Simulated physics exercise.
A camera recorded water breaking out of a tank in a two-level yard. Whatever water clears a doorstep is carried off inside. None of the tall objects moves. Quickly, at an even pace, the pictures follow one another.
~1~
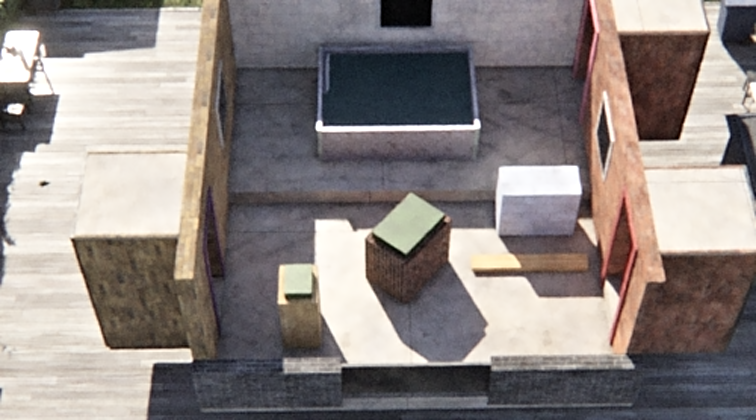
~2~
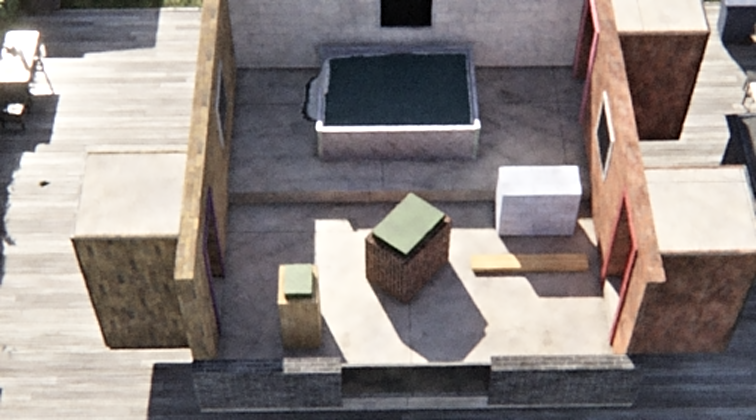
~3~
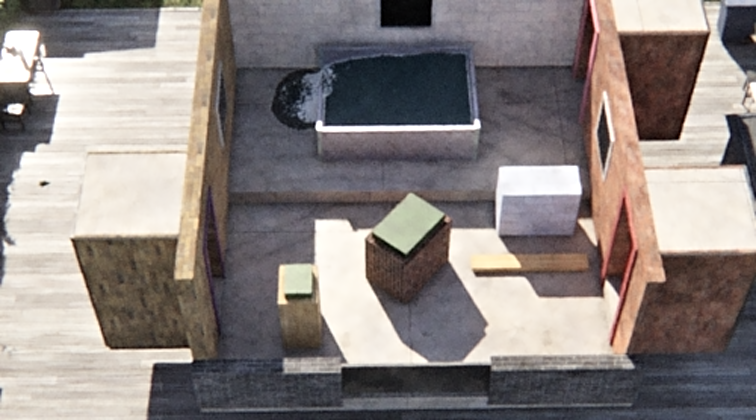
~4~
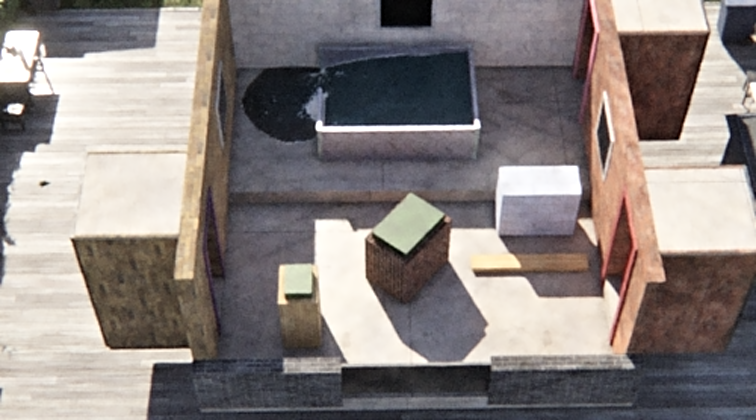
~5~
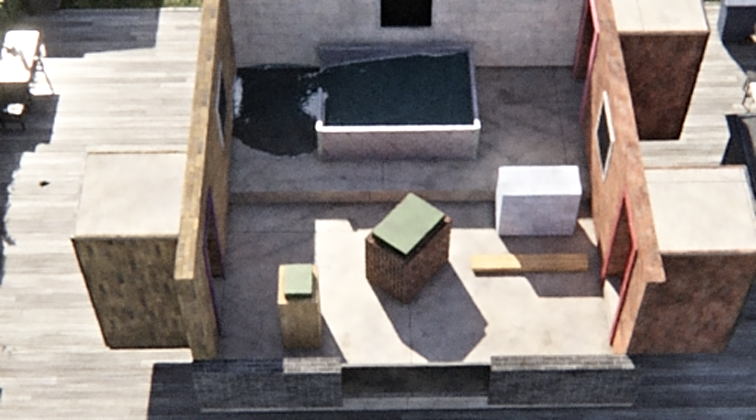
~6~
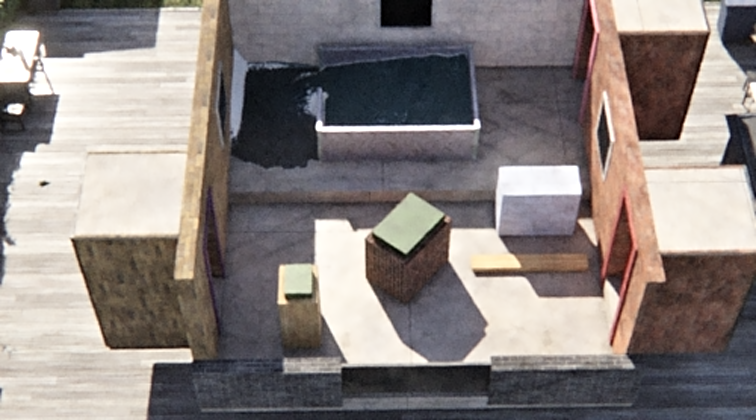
In a walled yard on two levels, a tank of dark water sits on the upper level near the back wall. Water breaks out of its left side, spreads across the floor in a dark, rounded pool, then reaches the left wall and widens toward the front of the upper level.
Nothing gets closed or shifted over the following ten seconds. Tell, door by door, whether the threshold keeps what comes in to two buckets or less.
In the end pink door: Exceeds it; purple door: Exceeds it; red door: Does not exceed it.
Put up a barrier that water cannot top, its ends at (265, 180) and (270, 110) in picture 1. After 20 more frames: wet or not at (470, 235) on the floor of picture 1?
Result: Parched.
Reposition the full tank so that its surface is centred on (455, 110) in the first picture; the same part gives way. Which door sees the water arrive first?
Answer: The purple one.
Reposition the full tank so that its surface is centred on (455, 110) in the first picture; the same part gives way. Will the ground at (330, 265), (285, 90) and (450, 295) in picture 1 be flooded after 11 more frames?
First spot stays unwetted, second spot gets drenched, third spot stays unwetted.
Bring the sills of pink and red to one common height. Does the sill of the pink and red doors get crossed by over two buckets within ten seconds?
Looks like the pink one does not overflow while the red one spills past the limit.
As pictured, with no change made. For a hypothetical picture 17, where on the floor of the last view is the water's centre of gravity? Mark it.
I'd say near (345, 120).
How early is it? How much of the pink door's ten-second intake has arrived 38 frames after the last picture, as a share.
I get 45 per cent.
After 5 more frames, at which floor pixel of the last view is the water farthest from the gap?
The flood front should get to about (227, 236).
A moment on, water covers 10 % of the floor; the pink door not reached, the purple door not reached, the red door not reached.
Next, water covers 25 % of the floor; the pink door not reached, the purple door wet at the sill, nothing in, the red door not reached.
Then, water covers 50 % of the floor; the pink door not reached, the purple door wet at the sill, nothing in, the red door not reached.
Later, water covers 75 % of the floor; the pink door over two buckets in, the purple door wet at the sill, nothing in, the red door wet at the sill, nothing in.
In the end, water covers 90 % of the floor; the pink door far over two buckets in, the purple door over two buckets in, the red door wet at the sill, nothing in.
